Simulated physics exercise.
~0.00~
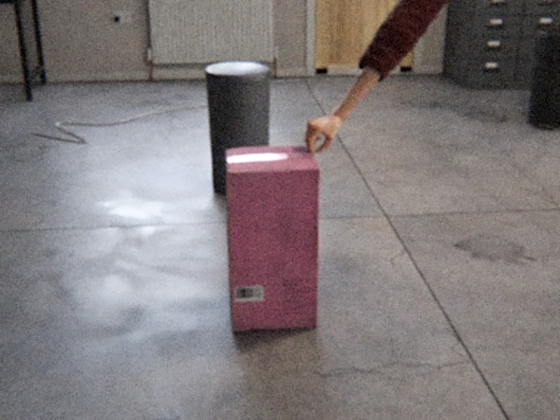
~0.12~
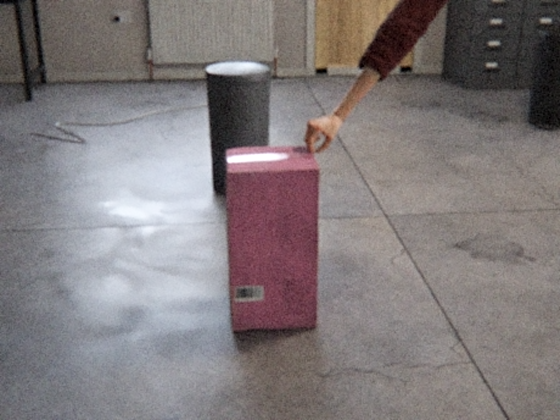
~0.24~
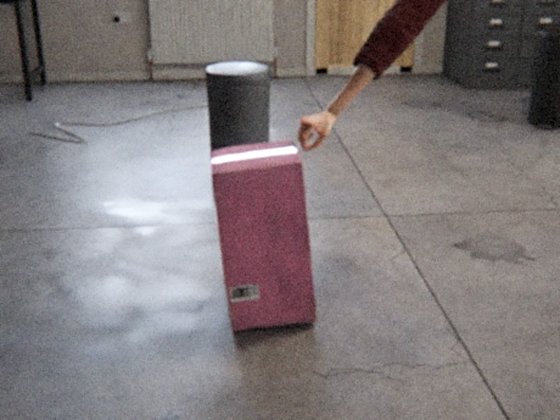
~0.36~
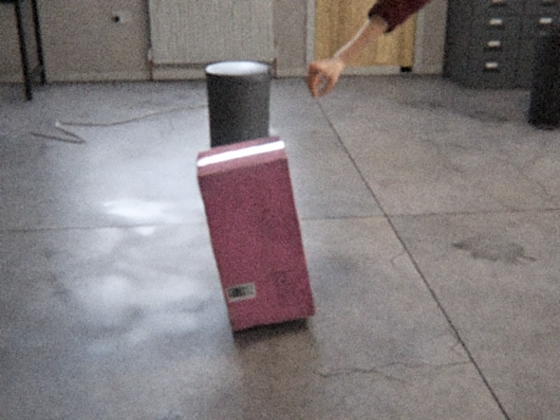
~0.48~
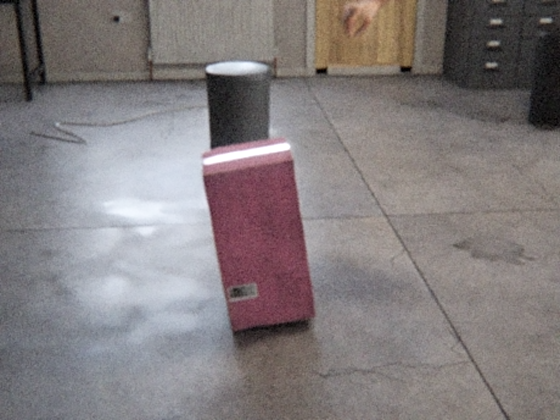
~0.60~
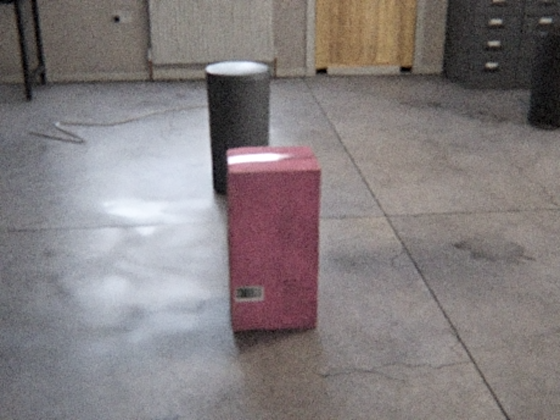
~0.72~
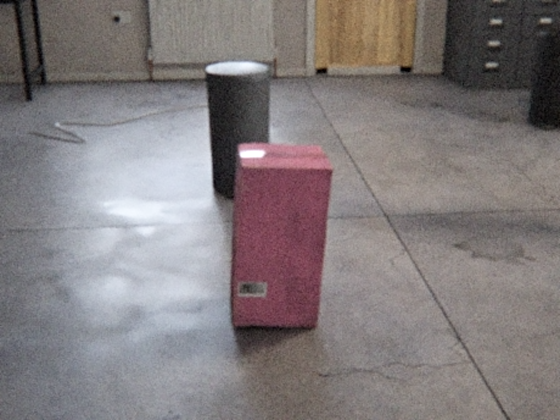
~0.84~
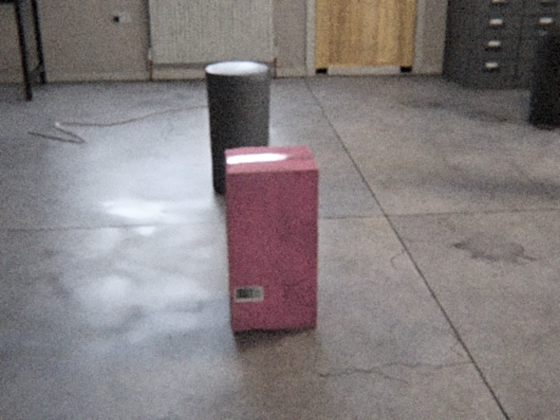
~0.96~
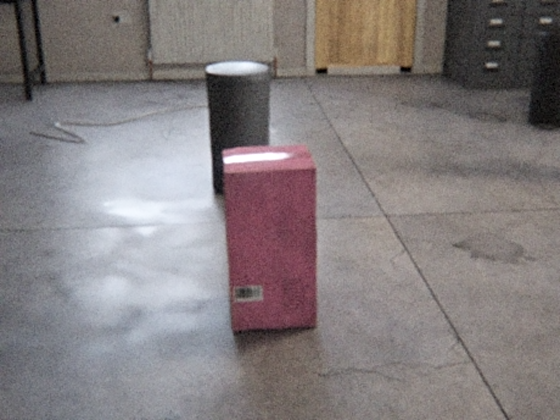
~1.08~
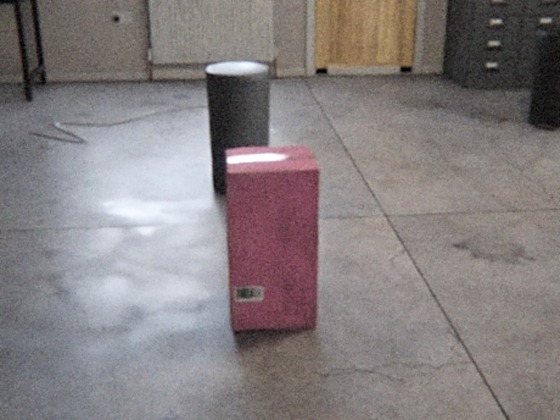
A pink parcel tips left under a hand's push, then rocks back and settles upright.
